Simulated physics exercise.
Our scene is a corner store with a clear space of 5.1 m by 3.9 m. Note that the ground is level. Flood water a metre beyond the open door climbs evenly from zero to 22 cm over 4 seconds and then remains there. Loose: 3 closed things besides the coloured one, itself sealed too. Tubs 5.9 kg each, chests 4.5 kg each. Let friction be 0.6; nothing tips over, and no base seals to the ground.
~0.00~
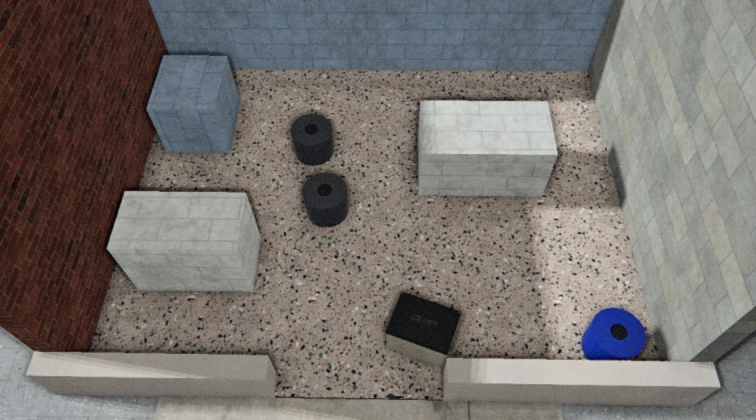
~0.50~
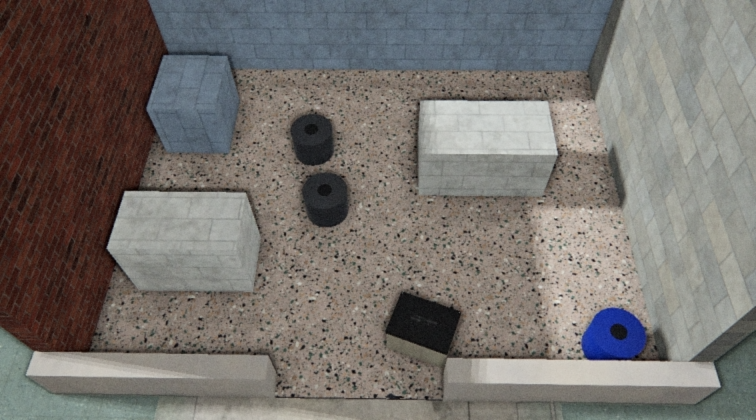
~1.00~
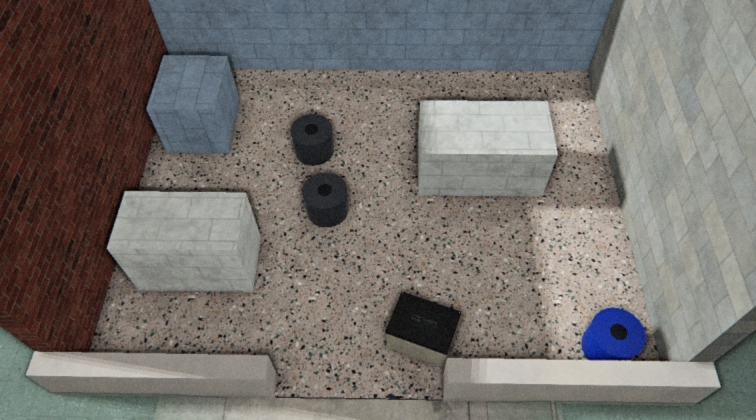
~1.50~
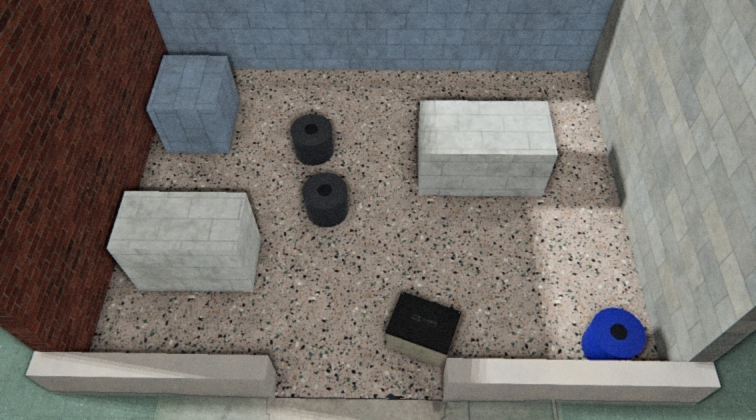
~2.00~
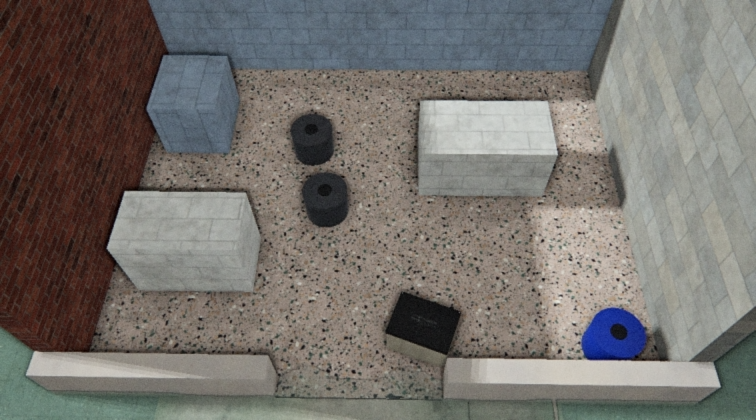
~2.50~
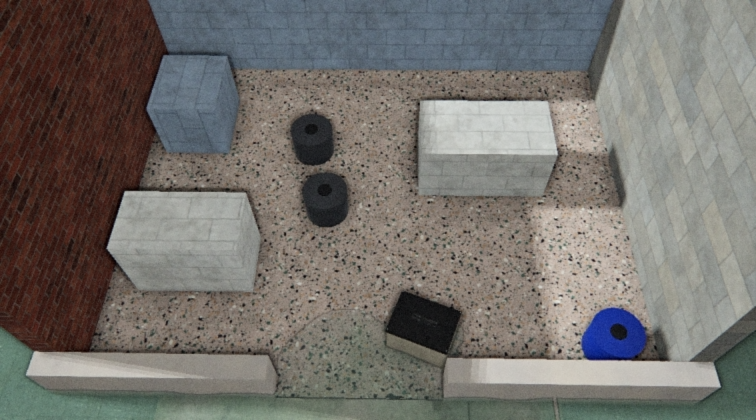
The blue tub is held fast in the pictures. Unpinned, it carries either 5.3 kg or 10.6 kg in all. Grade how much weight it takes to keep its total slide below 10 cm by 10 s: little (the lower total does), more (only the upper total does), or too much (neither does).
Grade: Too much.
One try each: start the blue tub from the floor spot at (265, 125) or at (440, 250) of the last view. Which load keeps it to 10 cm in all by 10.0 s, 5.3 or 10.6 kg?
In that order: No load works; no load works.
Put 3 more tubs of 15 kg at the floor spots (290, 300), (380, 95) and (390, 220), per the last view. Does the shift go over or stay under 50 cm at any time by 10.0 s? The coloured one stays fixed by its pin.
The first comes out below the threshold, the second below the threshold, the third above the threshold.
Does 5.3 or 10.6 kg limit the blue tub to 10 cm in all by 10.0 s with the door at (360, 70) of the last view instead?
Short version: Neither mass is sufficient.
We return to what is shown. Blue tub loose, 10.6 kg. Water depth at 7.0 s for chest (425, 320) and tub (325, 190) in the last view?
Depths: Near 2 cm, then near 10 cm.
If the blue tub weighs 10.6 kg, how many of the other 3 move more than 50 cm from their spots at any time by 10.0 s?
3.
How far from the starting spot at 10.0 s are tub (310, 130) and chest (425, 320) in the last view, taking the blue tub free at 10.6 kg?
150 cm, 120 cm.
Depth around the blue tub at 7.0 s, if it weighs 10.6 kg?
Something like 2 centimetres.
After 3.5 s the blue tub would be 0 cm from its start with 5.3 kg and 0 cm from its start with 10.6 kg; 0 cm of water round it then.
After 4.5 s the blue tub would be 0 cm from its start with 5.3 kg and 0 cm from its start with 10.6 kg; 0 cm of water round it then.
After 7.0 s the blue tub would be 0 cm from its start with 5.3 kg and 0 cm from its start with 10.6 kg; 2 cm of water round it then.
After 10.0 s the blue tub would be 123 cm from its start with 5.3 kg and 49 cm from its start with 10.6 kg; 5 cm of water round it then.
